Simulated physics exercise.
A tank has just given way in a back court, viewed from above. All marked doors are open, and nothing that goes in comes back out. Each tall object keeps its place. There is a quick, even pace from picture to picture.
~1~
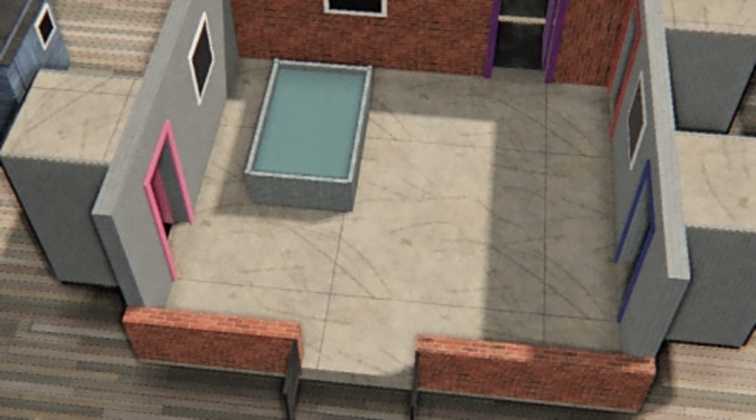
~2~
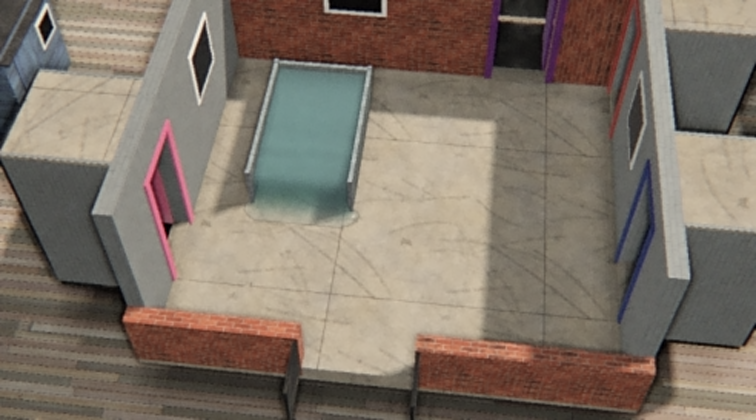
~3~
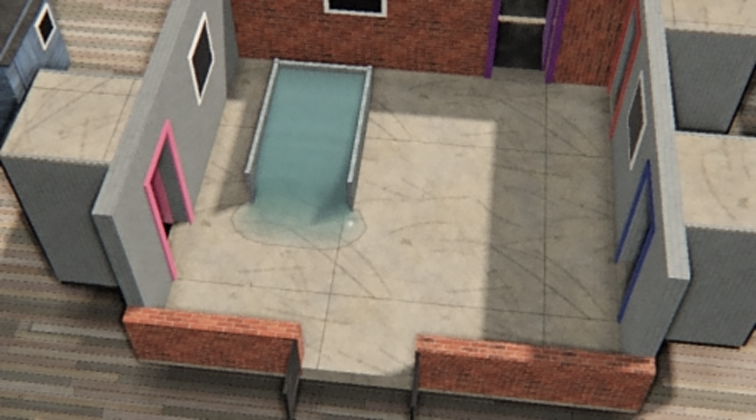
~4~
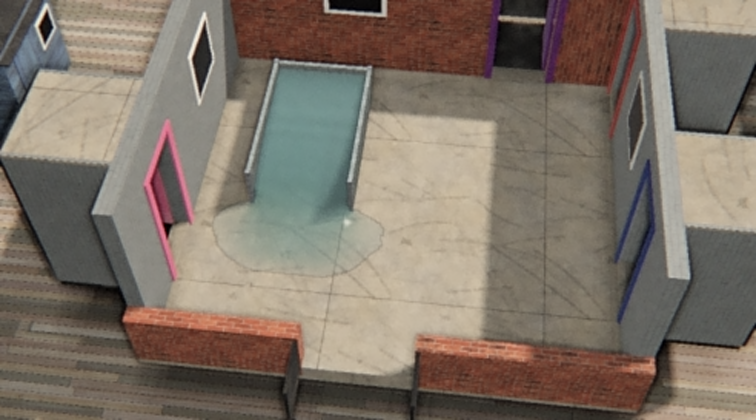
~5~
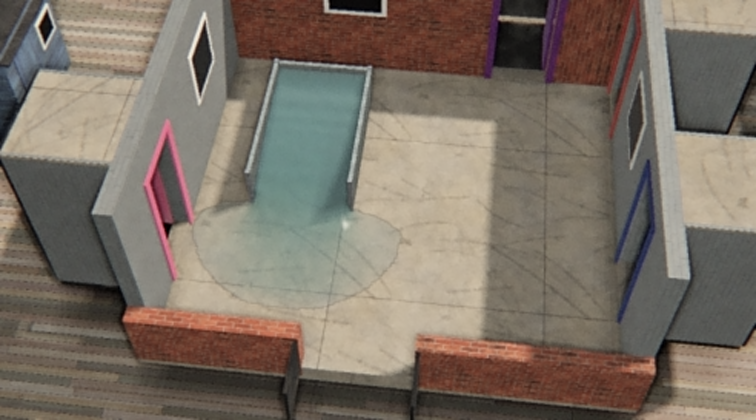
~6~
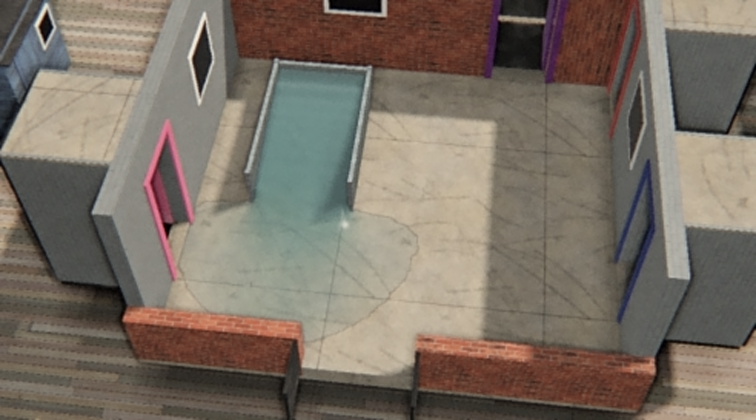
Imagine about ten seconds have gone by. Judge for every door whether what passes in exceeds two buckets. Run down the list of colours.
The red door is not overrun past two buckets; the pink door is overrun past two buckets; the blue door is not overrun past two buckets; the purple door is not overrun past two buckets.
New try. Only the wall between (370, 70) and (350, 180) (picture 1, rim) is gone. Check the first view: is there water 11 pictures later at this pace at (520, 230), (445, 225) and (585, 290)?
Taking the points in order: Swamped, swamped and swamped.
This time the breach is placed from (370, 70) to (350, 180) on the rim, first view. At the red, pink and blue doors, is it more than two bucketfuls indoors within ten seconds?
Door by door, the red door crosses the line, then the pink door comes up short, then the blue door crosses the line.
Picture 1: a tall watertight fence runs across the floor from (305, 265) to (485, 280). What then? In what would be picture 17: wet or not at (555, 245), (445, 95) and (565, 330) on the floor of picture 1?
Taking the three spots in turn, they are inundated, unwetted and unwetted.
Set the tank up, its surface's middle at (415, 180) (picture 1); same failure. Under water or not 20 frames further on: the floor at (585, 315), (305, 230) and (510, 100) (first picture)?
The first spot ends up sodden, the second left untouched and the third left untouched.
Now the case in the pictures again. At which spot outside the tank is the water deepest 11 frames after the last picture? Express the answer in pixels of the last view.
Near (222, 343).
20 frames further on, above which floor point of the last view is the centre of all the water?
I'd point to (295, 251).
A moment on, water covers 30 % of the floor; the red door not reached, the pink door wet at the sill, nothing in, the blue door not reached, the purple door not reached.
Next, water covers 30 % of the floor; the red door not reached, the pink door under two buckets in, the blue door not reached, the purple door not reached.
Then, water covers 35 % of the floor; the red door not reached, the pink door over two buckets in, the blue door not reached, the purple door not reached.
Later, water covers 60 % of the floor; the red door not reached, the pink door far over two buckets in, the blue door under two buckets in, the purple door not reached.
In the end, water covers 85 % of the floor; the red door wet at the sill, nothing in, the pink door far over two buckets in, the blue door under two buckets in, the purple door under two buckets in.
